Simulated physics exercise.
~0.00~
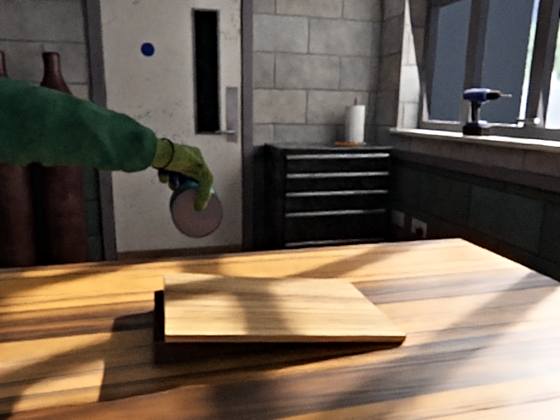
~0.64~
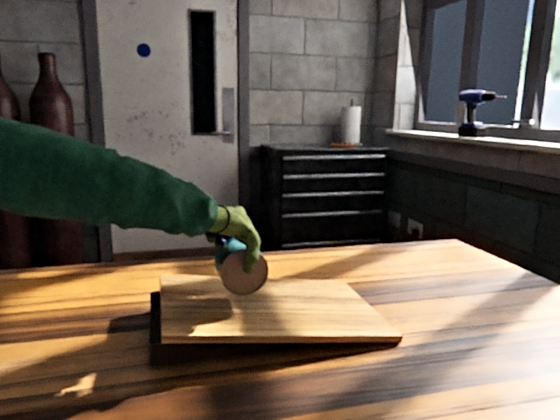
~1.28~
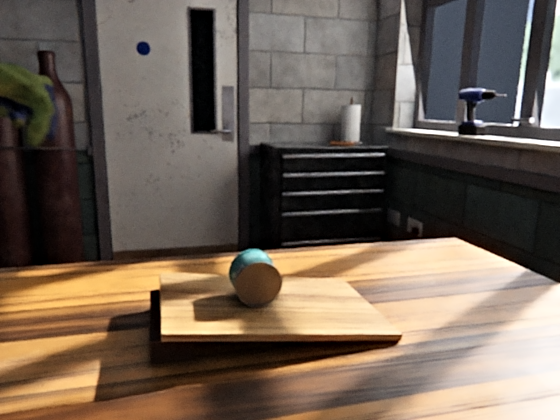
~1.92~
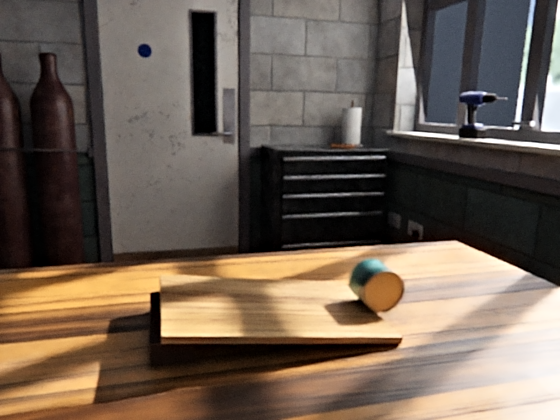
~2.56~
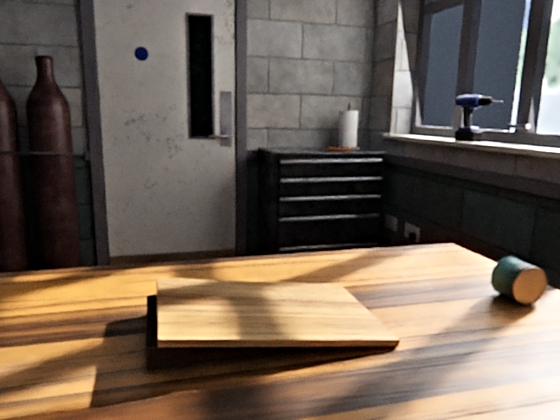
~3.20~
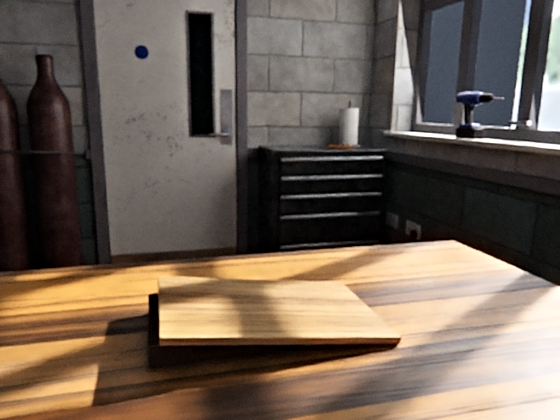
In a grey block-walled workshop, seen from just above a striped wooden table by a slightly swaying camera, a pale board slopes gently down to the right. Behind it are a worn door, dark red bottle shapes on the left, a black drawer cabinet and a blue drill on the windowsill. A green-sleeved arm with a yellow-green glove reaches in from the left and sets a turquoise tub with a pale end on the board. The hand lets go and withdraws. The tub rolls down to the right, leaves the board and crosses the tabletop. Finally it is out of view, while the board stays in place.
